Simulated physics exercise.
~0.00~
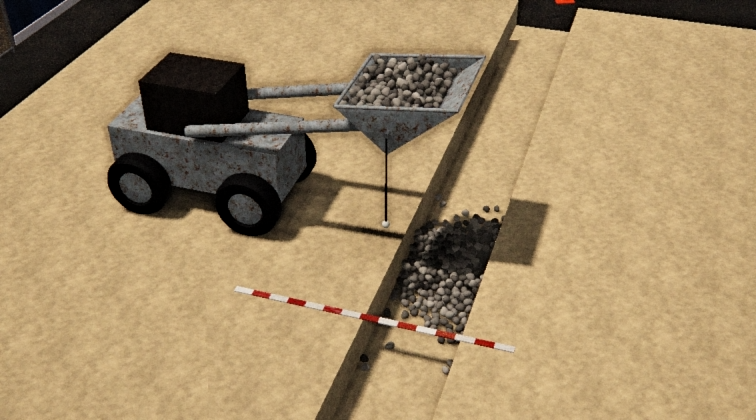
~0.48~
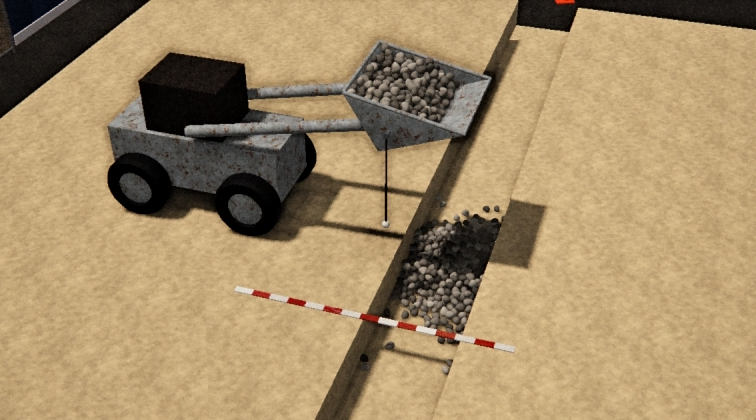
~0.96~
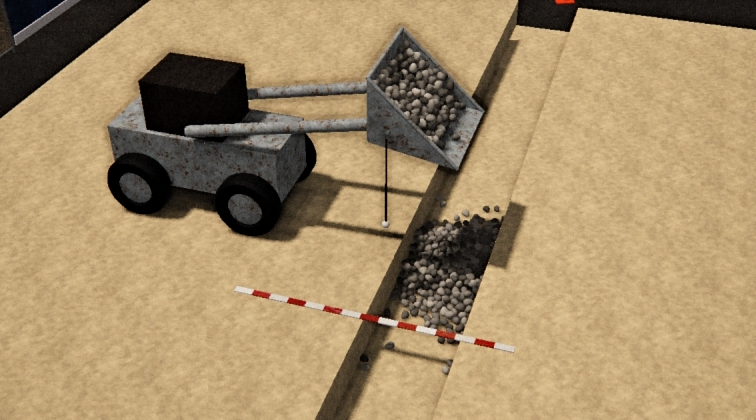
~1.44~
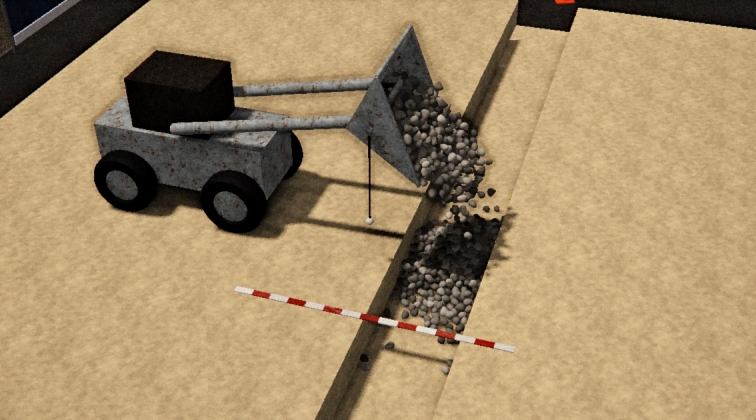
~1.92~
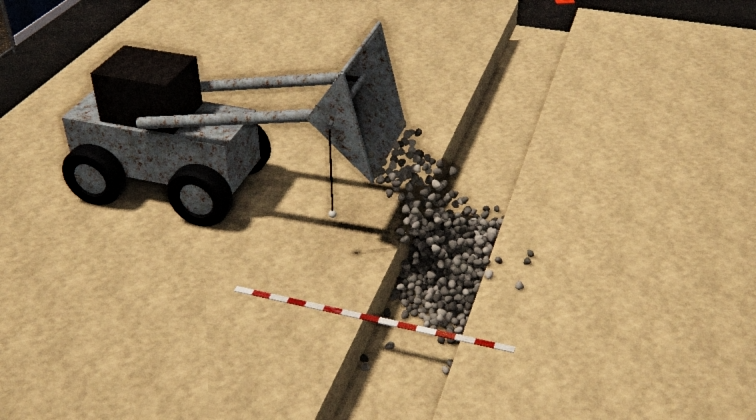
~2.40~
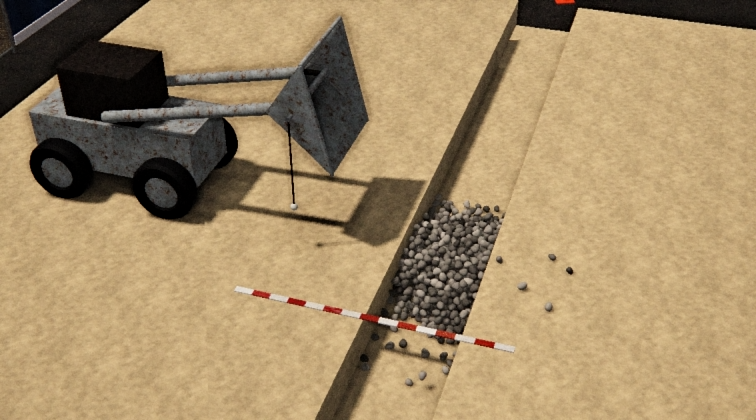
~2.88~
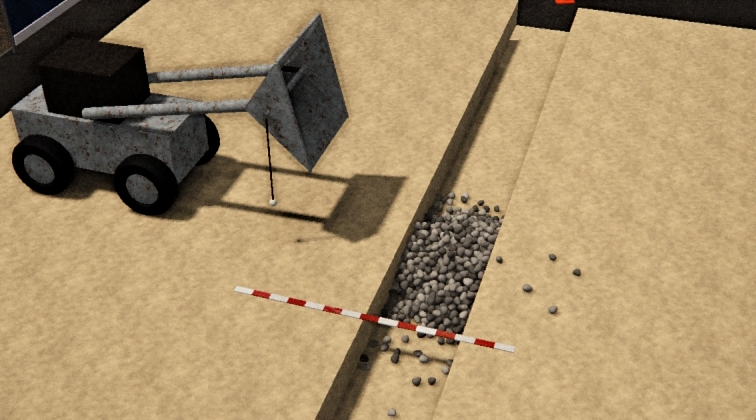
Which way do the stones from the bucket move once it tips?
They move down, sliding out over the lip of the bucket and dropping into the trench.
